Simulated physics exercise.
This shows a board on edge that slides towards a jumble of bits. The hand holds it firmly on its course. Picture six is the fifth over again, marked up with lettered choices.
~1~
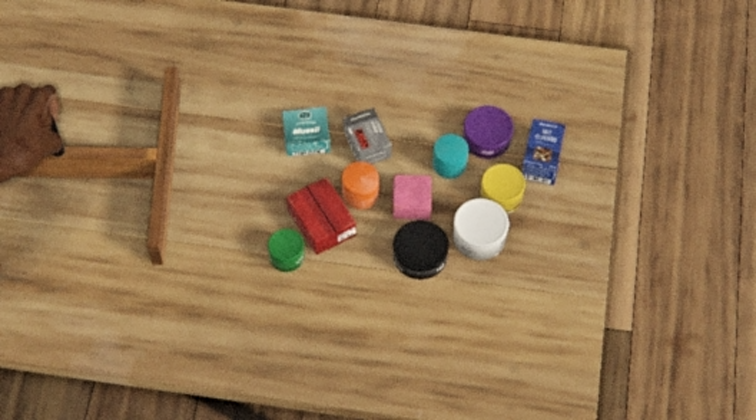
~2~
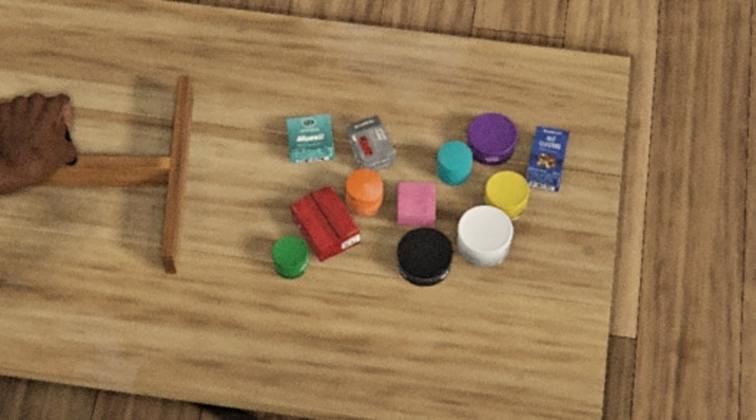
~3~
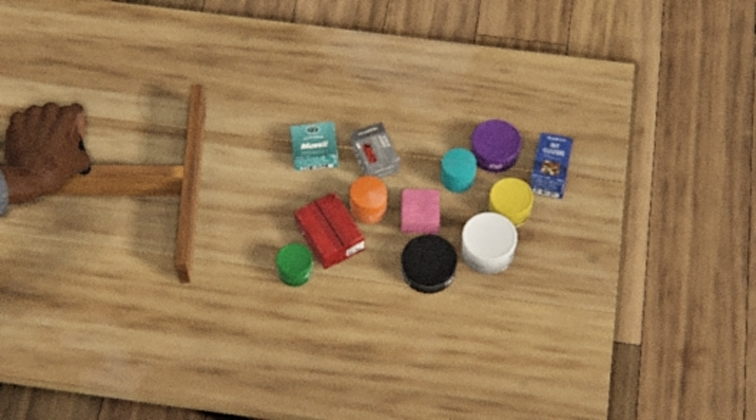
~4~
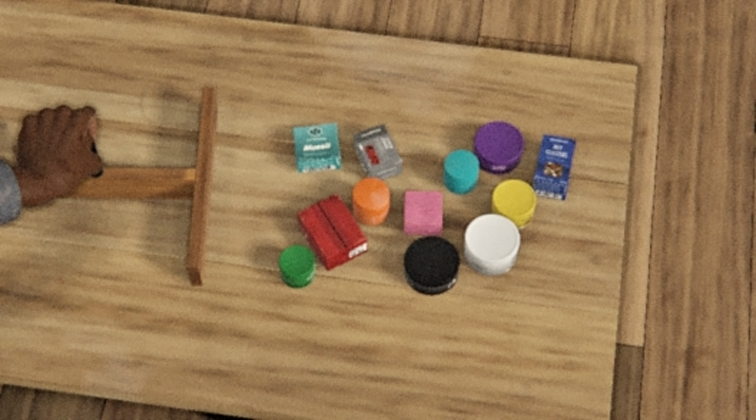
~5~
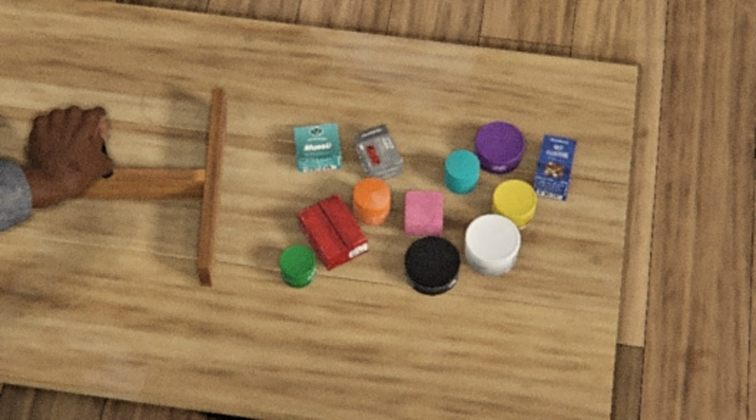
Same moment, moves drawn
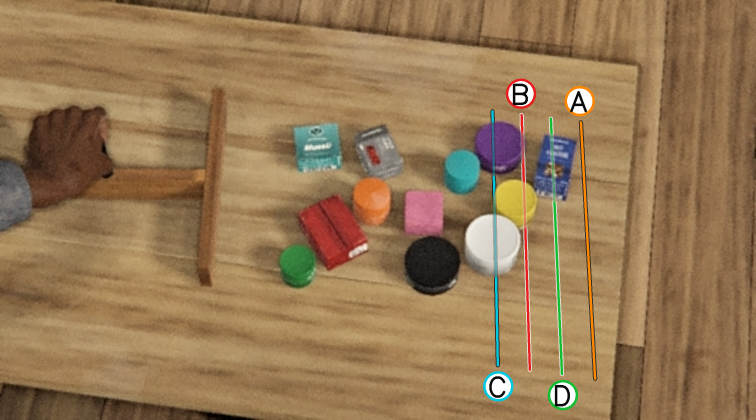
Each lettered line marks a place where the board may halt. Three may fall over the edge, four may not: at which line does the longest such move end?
It can go as far as B.
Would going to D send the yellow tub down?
Yes.
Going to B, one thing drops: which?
The blue packet goes over.
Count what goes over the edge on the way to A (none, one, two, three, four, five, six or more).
Six or more.
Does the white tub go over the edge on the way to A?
Yes.
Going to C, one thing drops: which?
It is the blue packet.
On the marked copy, A at (588, 244); B at (526, 236); C at (495, 232); D at (556, 240).
Following B. Soon after the start, board (322, 189); green tub (344, 271); grey packet (392, 156).
Later, board (436, 204); blue packet (580, 170); yellow tub (553, 213).
In the end, board (523, 215); blue packet over the edge; purple tub (628, 151); one fallen.
As for the rest, A drops eight; C is within the limit but short; D drops five.
